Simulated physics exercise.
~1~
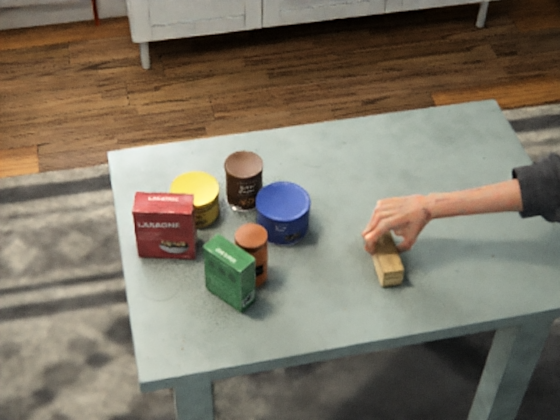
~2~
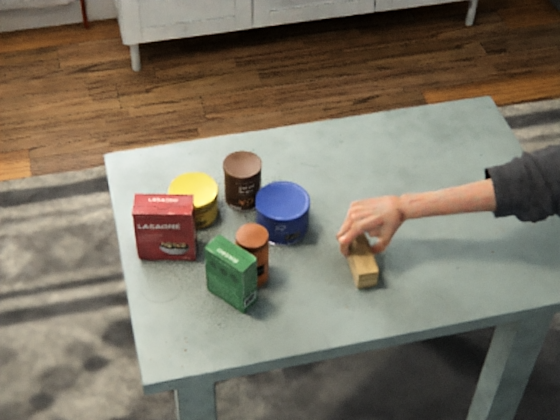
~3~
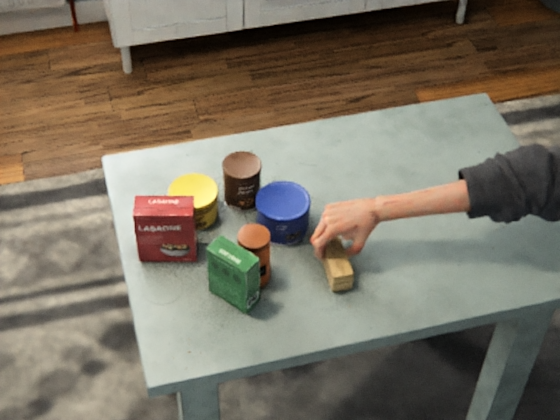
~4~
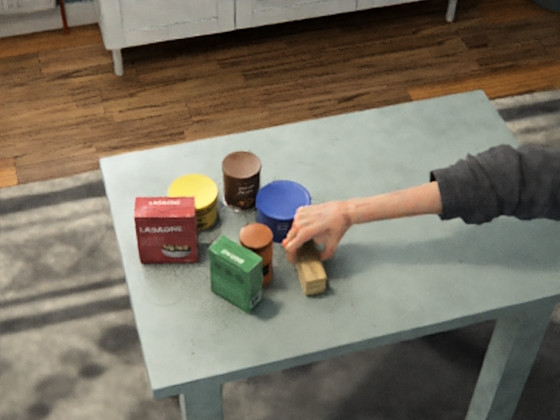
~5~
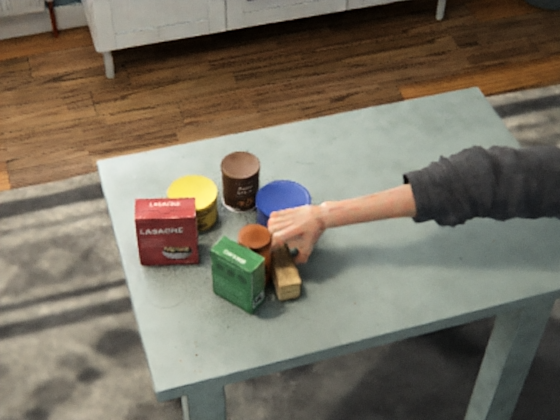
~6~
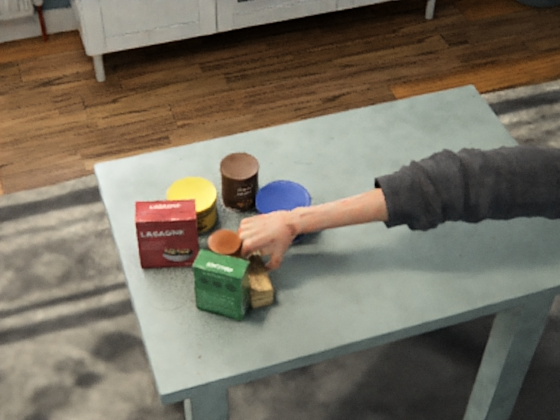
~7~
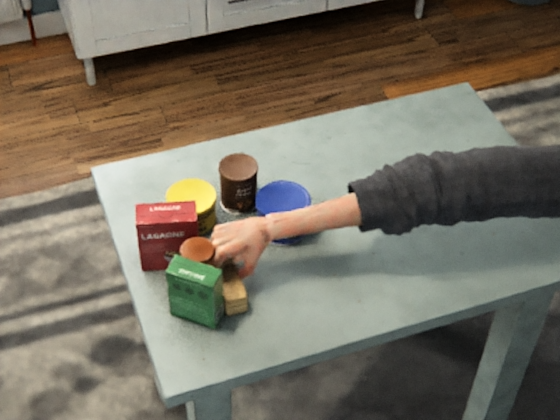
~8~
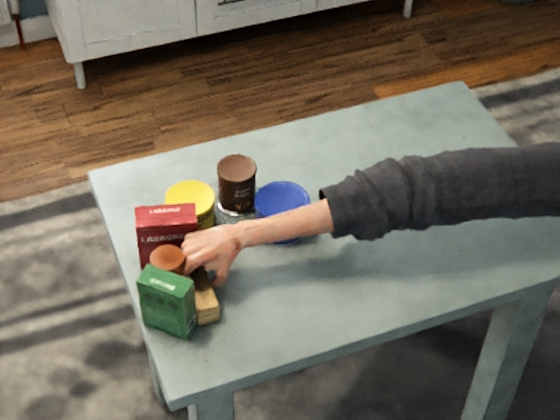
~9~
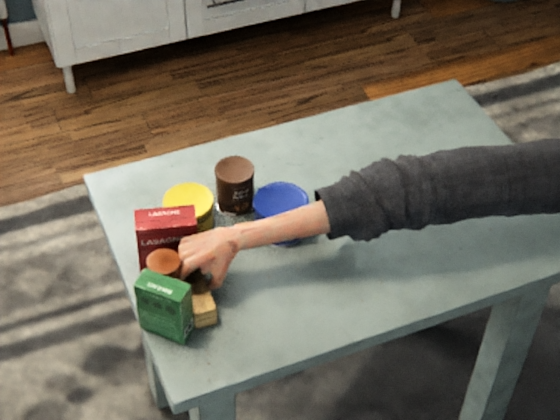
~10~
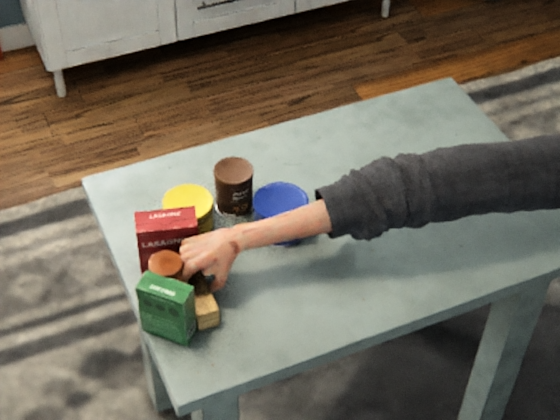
To begin with, a hand grips a small wooden block on a pale table, to the right of a cluster of tubs, tins and boxes near the left end. The hand slides the block steadily left across the bare surface until it reaches the orange jar and green packet. It keeps pushing, and both shift left together, staying upright. The push then stops, with the hand still at the block. At the end, the green packet and orange jar stand near the table's left edge, while the red packet, yellow tub, brown tin and blue tub remain in place.
